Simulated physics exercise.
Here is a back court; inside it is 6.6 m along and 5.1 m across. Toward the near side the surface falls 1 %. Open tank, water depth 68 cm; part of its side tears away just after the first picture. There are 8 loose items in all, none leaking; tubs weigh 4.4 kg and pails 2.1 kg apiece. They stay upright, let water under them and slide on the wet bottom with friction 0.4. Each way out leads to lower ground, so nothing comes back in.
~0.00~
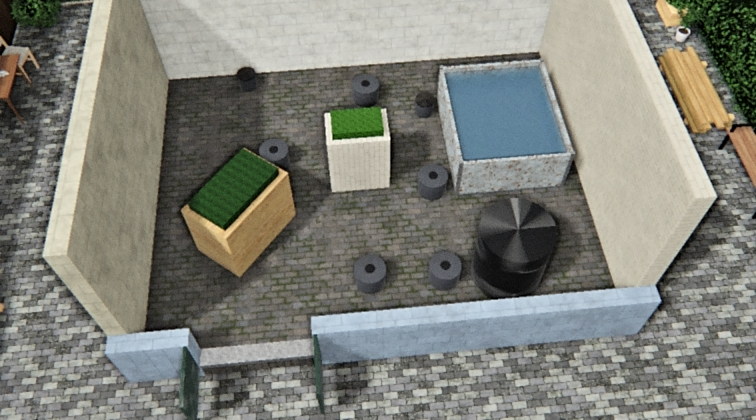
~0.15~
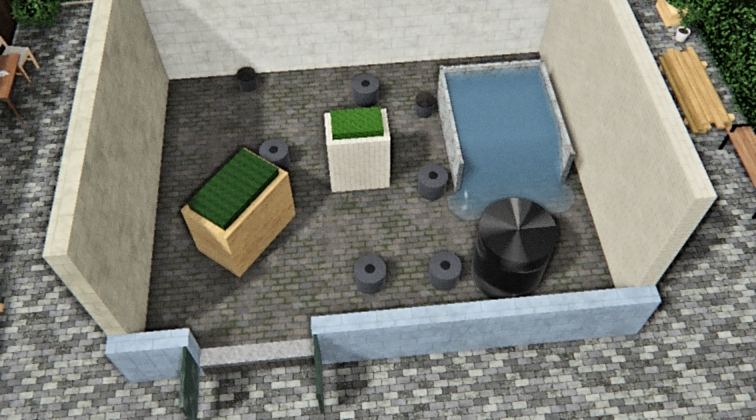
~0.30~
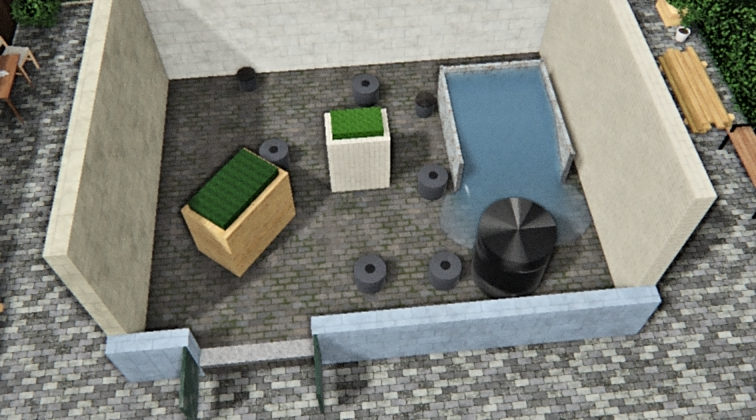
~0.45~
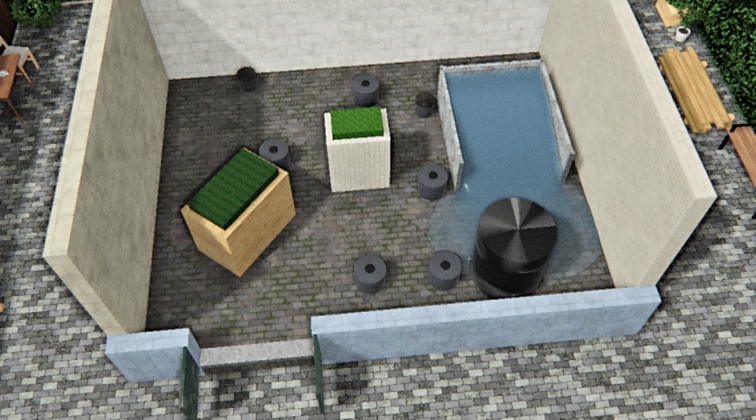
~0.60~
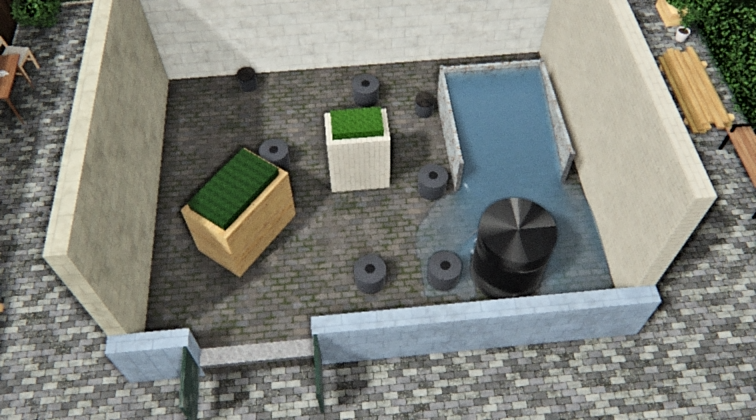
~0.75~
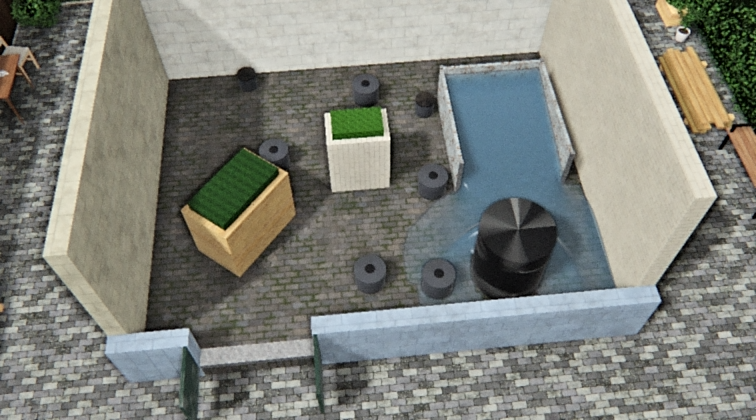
Water poured from the open tank as its near side gave way, spreading over the paved court and around the large black container, then nudged one small dark tub slightly to the left.
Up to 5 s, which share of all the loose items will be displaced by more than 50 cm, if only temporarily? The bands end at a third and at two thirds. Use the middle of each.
A person watching would say a good number, a third to two thirds.
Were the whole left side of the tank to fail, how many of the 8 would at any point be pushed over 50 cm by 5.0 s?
8.
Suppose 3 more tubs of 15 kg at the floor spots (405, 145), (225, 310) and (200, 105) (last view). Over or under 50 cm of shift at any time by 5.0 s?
In that order: Under, past it, under.
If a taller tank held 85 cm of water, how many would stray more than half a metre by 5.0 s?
Then the count would be 4.
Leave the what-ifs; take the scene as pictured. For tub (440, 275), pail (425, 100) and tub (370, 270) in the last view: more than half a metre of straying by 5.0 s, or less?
Listed in sequence: Higher; lower; higher for the last.
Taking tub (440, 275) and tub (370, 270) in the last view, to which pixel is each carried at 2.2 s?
They should sit about (287, 295) and (233, 281) in the last view.
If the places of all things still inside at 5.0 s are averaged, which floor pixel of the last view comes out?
It works out to somewhere near (302, 152) on the floor.
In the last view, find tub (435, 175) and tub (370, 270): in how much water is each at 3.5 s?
Close to 1 and 18 centimetres.
After 1.1 s 1 of 8 are over 50 cm from their spots; 1 afloat.
After 2.2 s 2 of 8 are over 50 cm from their spots; 1 afloat.
After 3.5 s 2 of 8 are over 50 cm from their spots; 2 afloat.
After 5.0 s 3 of 8 are over 50 cm from their spots, and 3 have been at some point; 3 afloat.
